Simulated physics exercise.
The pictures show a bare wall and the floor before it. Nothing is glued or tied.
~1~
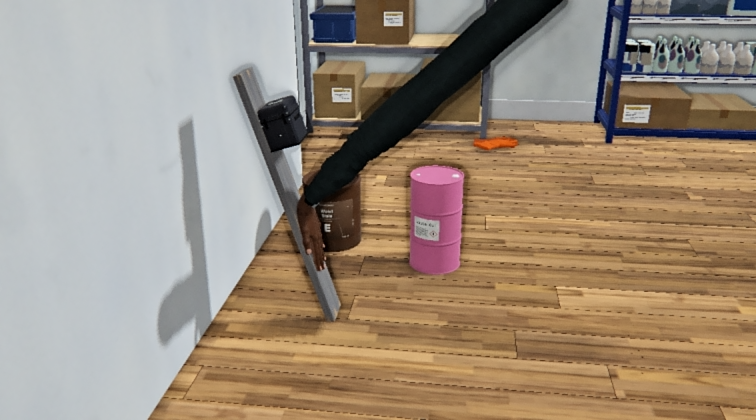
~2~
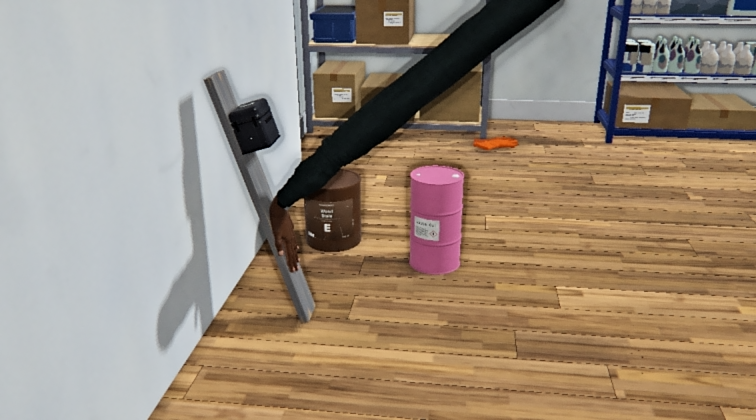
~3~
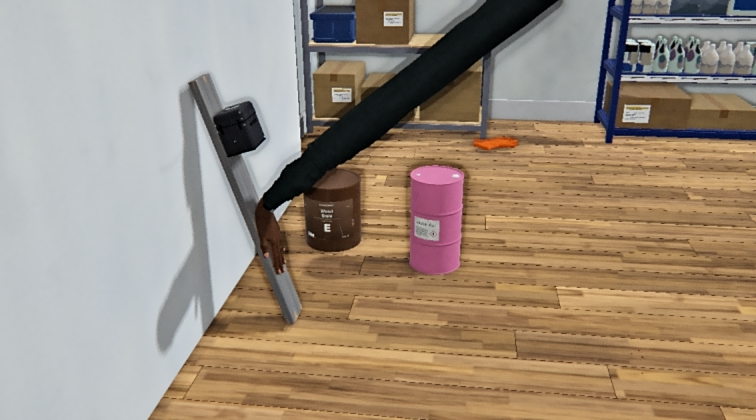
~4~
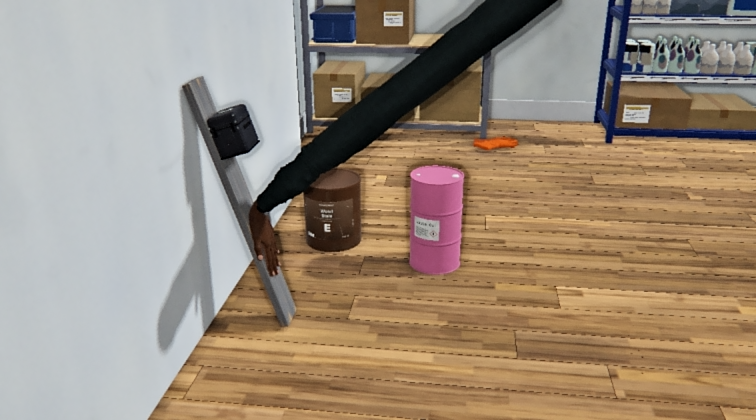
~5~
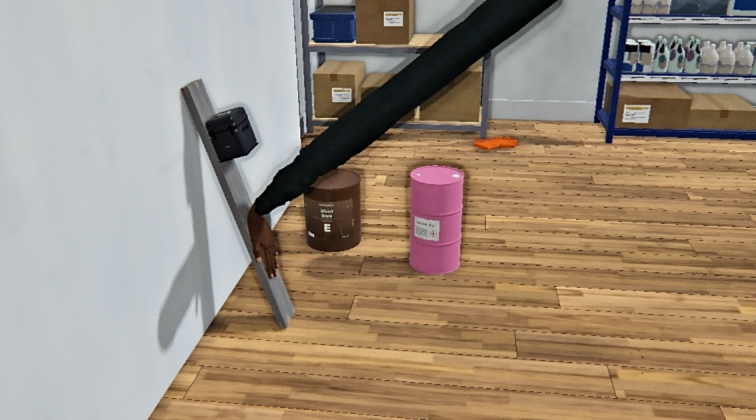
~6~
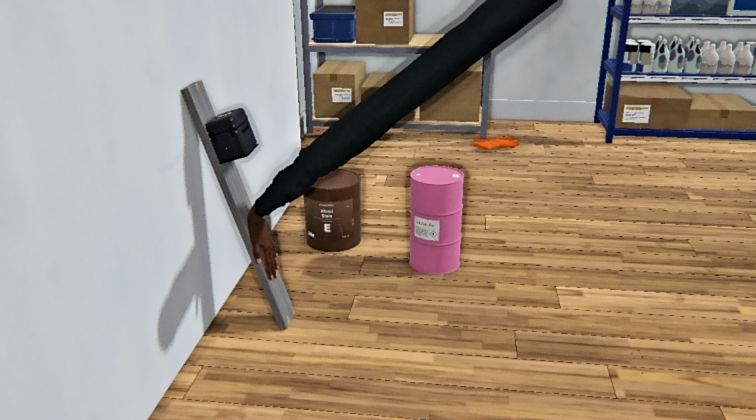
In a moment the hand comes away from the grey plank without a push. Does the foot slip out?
Outcome: The plank remains leaning.
Then, 0.20 s after the last picture, nothing has stirred.
Then, 0.50 s after the last picture, grey plank resting near (243, 211).
At rest, all 3 in place. Seen from the same camera at the end, grey plank near (243, 211). The plank stays up.
